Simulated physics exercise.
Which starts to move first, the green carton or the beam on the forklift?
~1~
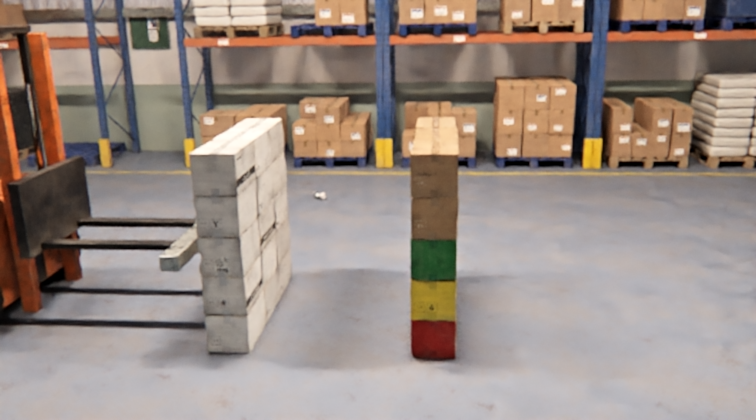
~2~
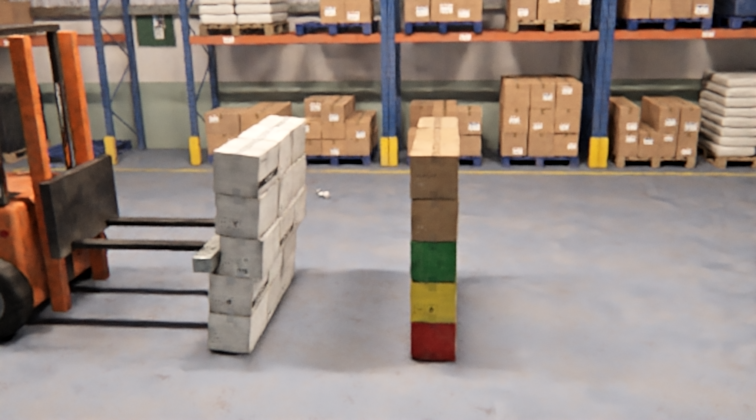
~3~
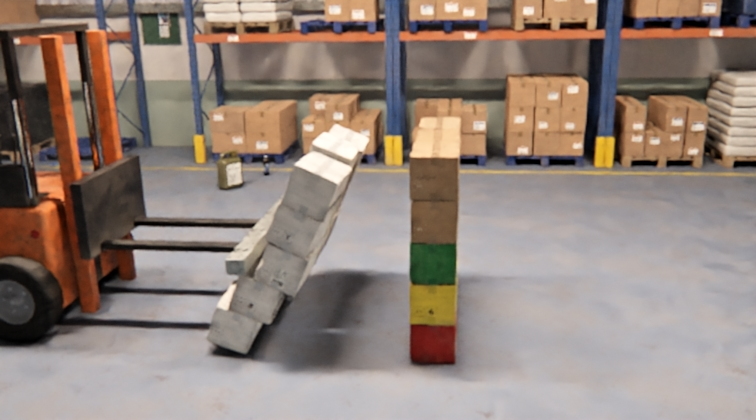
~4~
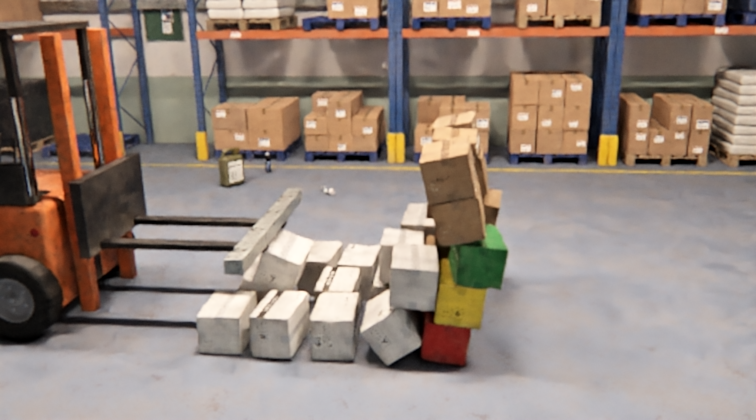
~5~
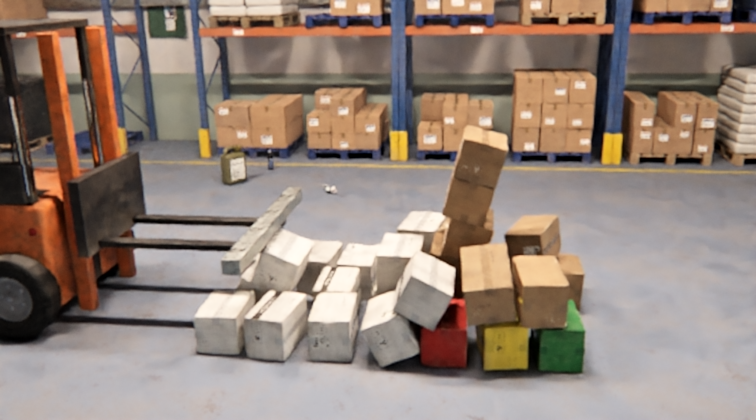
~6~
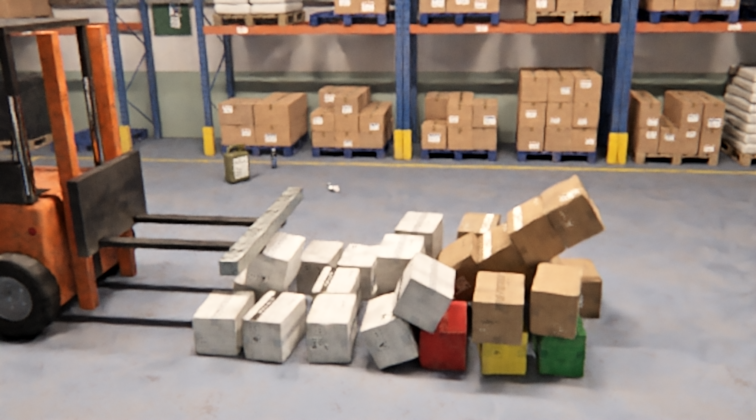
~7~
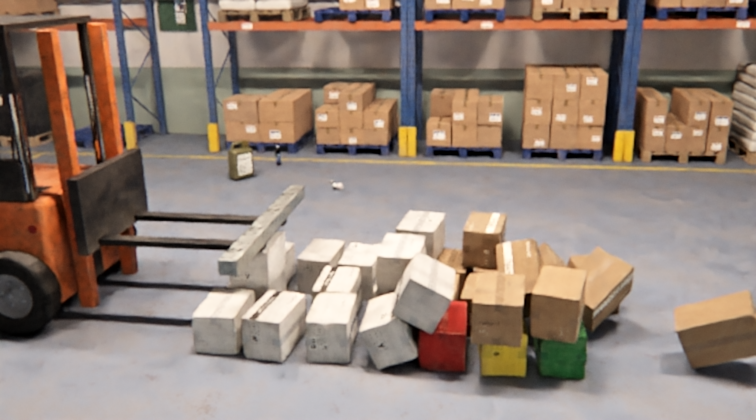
The beam starts to move first, and the green carton shifts only later, once the pale wall has toppled against its stack.
A forklift pushes a beam into a pale block wall, which topples a carton stack.
